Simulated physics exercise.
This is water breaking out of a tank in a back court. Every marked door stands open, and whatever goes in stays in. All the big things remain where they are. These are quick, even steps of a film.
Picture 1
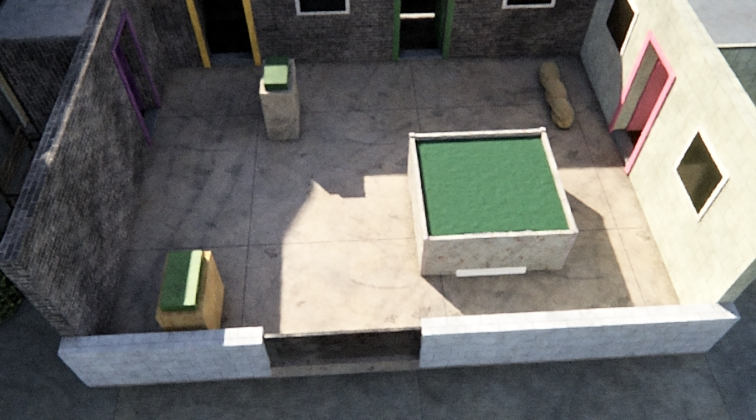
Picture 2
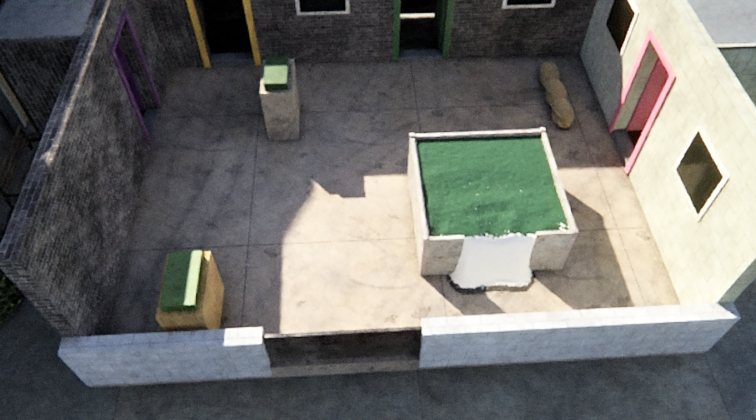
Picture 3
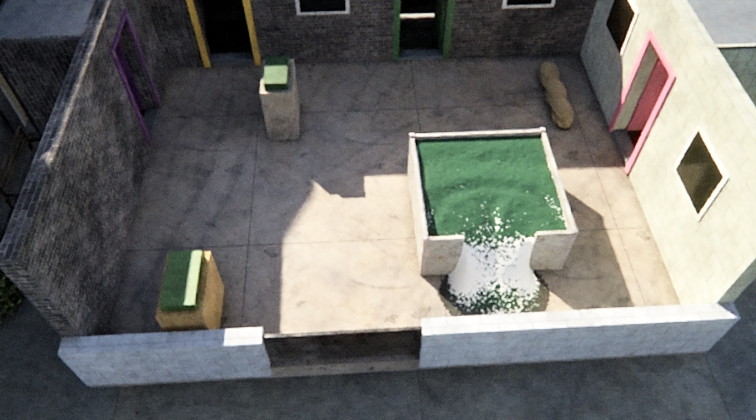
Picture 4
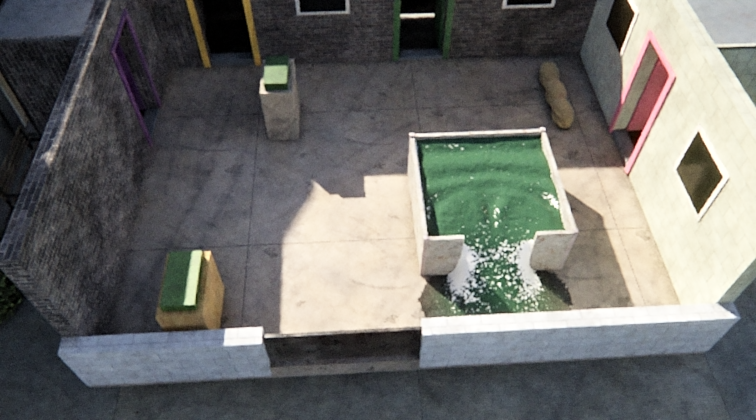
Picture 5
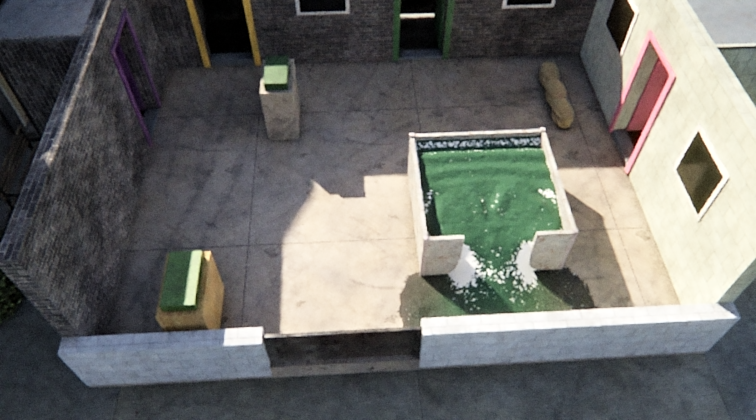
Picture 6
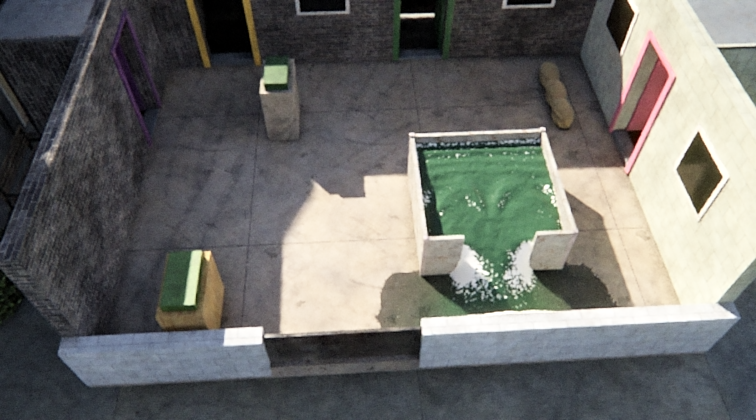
At first, an open tank full of green liquid stands whole and still in a walled back court. Then its front side opens and a white, foaming sheet pours out onto the paving. The gap shows wider, the level inside drops, and a dark green pool spreads behind the low front wall.
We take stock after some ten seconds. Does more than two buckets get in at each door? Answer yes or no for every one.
Pink door: No, yellow door: No, purple door: Yes, green door: No.
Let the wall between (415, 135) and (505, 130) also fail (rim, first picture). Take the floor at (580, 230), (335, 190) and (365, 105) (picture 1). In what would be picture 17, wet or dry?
Taken in turn they're unwetted, unwetted and swamped.
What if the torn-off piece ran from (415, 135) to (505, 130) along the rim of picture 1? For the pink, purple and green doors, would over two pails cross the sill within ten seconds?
Then: The pink one takes less; the purple one goes over; the green one floods.
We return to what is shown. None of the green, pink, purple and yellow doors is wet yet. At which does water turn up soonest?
Looks like the pink-painted one.
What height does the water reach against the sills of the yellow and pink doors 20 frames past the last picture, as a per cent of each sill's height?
I reckon it's around 0 and then 80 per cent.
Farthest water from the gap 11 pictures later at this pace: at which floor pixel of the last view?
Best guess: Near (103, 360).
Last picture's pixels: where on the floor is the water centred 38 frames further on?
About (421, 197).
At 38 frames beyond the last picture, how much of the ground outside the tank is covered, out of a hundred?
Some 80 in a hundred.
A moment on, water covers 15 % of the floor; the pink door not reached, the yellow door not reached, the purple door not reached, the green door not reached.
Next, water covers 30 % of the floor; the pink door wet at the sill, nothing in, the yellow door not reached, the purple door not reached, the green door not reached.
Then, water covers 55 % of the floor; the pink door wet at the sill, nothing in, the yellow door not reached, the purple door wet at the sill, nothing in, the green door not reached.
Later, water covers 80 % of the floor; the pink door wet at the sill, nothing in, the yellow door wet at the sill, nothing in, the purple door under two buckets in, the green door under two buckets in.
In the end, water covers 95 % of the floor; the pink door under two buckets in, the yellow door wet at the sill, nothing in, the purple door over two buckets in, the green door under two buckets in.
